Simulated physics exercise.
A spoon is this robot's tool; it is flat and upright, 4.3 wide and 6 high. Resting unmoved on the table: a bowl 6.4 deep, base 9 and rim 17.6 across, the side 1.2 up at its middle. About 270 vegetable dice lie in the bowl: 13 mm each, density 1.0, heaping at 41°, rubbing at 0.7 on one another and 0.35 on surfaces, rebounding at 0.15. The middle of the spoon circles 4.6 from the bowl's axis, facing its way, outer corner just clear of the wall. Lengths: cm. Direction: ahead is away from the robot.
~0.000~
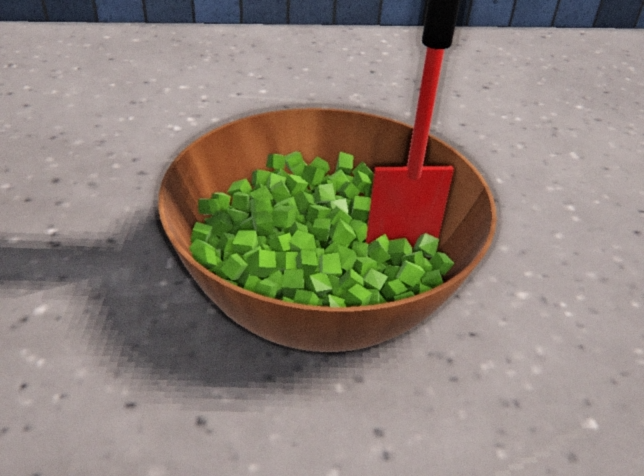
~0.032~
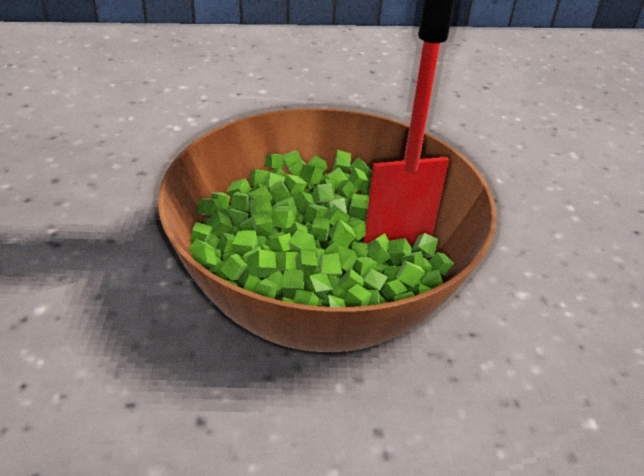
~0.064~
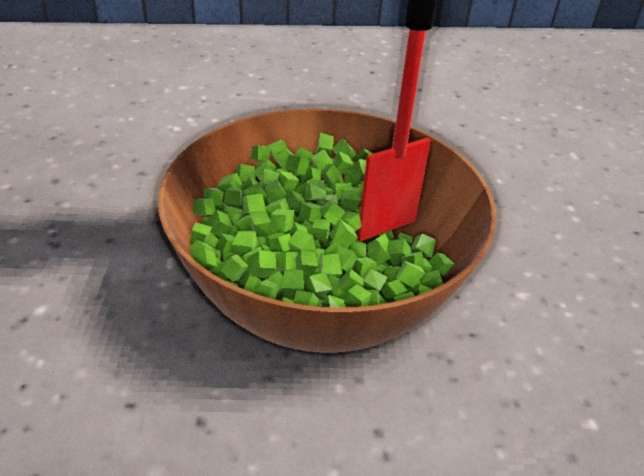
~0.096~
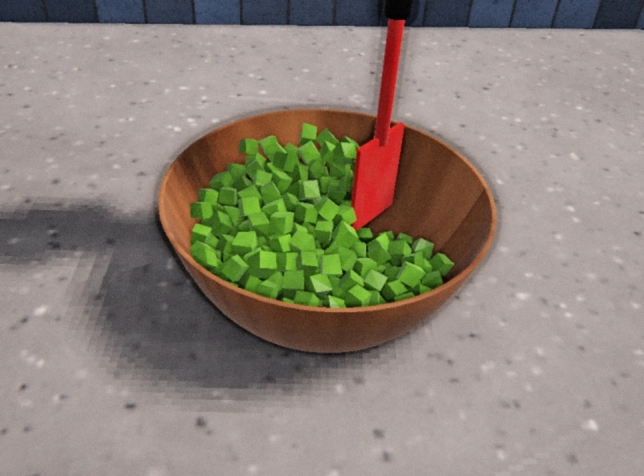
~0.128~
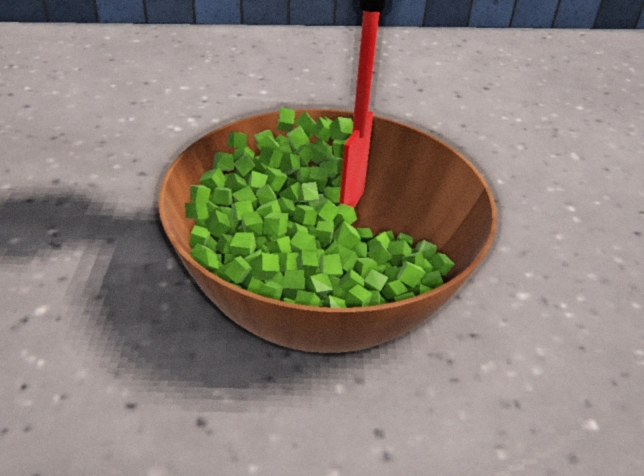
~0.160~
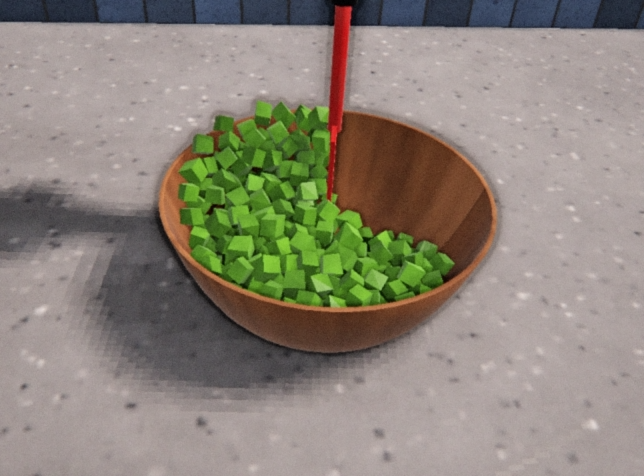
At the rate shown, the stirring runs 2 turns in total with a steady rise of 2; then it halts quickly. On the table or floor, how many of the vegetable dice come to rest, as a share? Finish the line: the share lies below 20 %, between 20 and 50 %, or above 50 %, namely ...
... between 20 and 50 %.
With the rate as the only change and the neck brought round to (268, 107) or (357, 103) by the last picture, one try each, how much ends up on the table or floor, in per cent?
First try: About 55 %; second try: About 35 %.
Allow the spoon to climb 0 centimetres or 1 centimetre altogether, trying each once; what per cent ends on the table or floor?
I'd reckon around 40 and 40 per cent.
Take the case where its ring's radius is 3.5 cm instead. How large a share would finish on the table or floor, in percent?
Close to 30 in a hundred then.
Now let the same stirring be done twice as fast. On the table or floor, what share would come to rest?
About 65 percent, I'd say.
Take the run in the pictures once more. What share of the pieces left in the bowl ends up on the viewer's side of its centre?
Estimate: Some 50 %.
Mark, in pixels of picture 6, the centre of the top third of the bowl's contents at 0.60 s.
I'd put it at around (422, 182).
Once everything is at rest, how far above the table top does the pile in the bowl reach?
Measured height: Some 6.0 cm.
After 0.60 s, 332° round, highest piece 9 above the table; 224 in the bowl, 43 on the table or floor, 7 in flight or on the tool.
After 1.03 s, 223° round, highest piece 8 above the table; 180 in the bowl, 87 on the table or floor, 7 in flight or on the tool.
After 1.45 s, 0° round, highest piece 6 above the table; 160 in the bowl, 114 on the table or floor.
After 2.15 s, 0° round, highest piece 6 above the table; 160 in the bowl, 114 on the table or floor.
At rest, 160 in the bowl, 114 on the table or floor. That is 42 % on the table or floor.
